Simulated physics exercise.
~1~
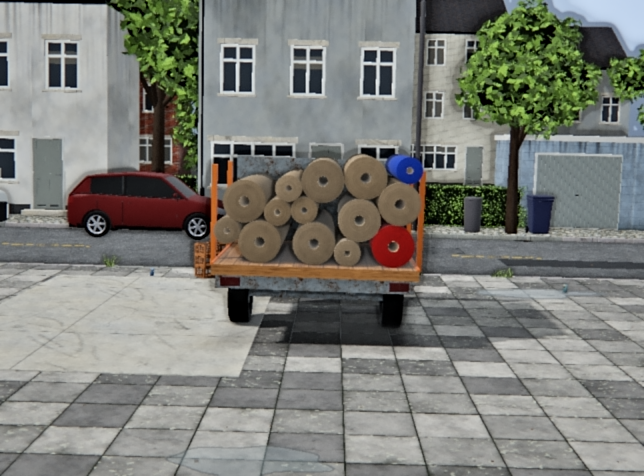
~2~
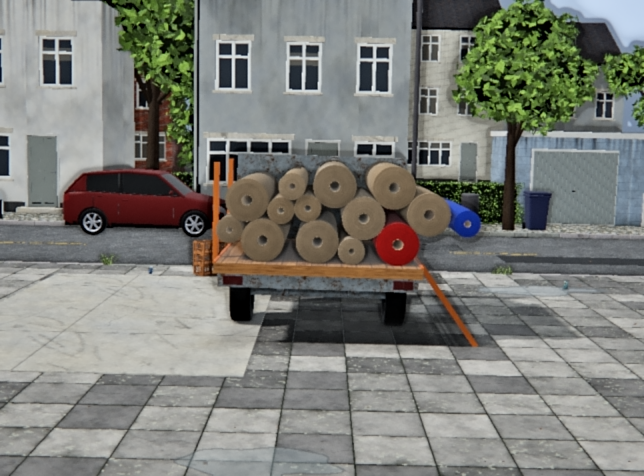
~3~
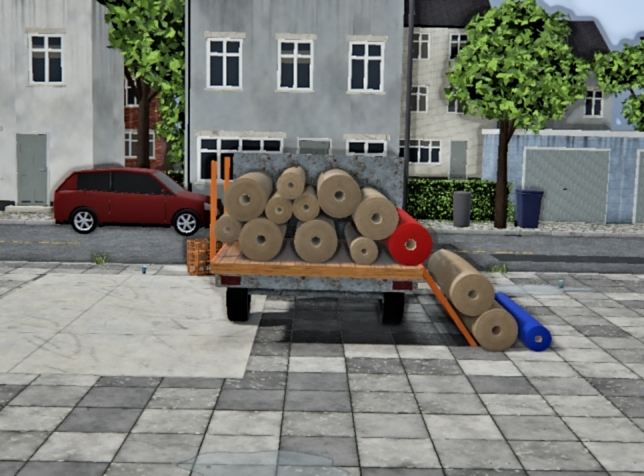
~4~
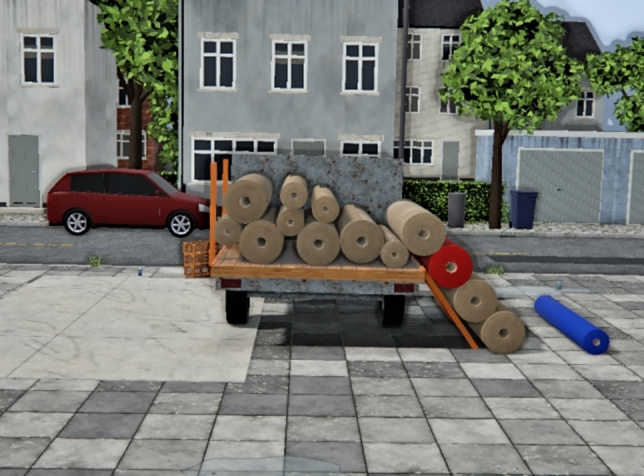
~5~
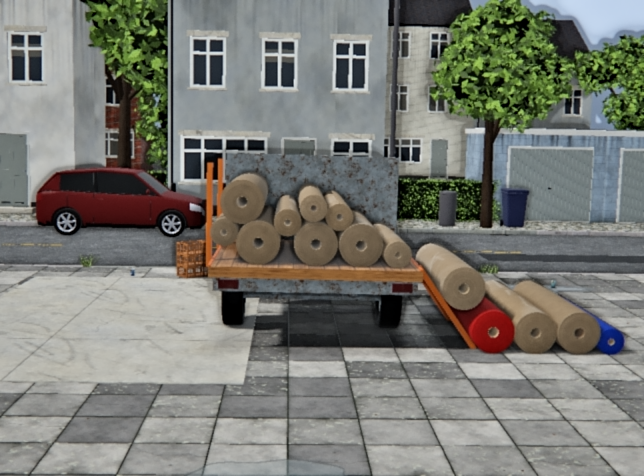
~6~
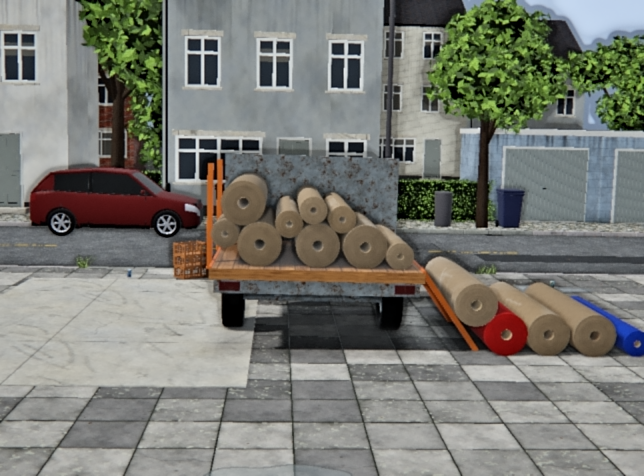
Rolls spill off the trailer's lowered right side, and five rest on the ground, including red and blue.
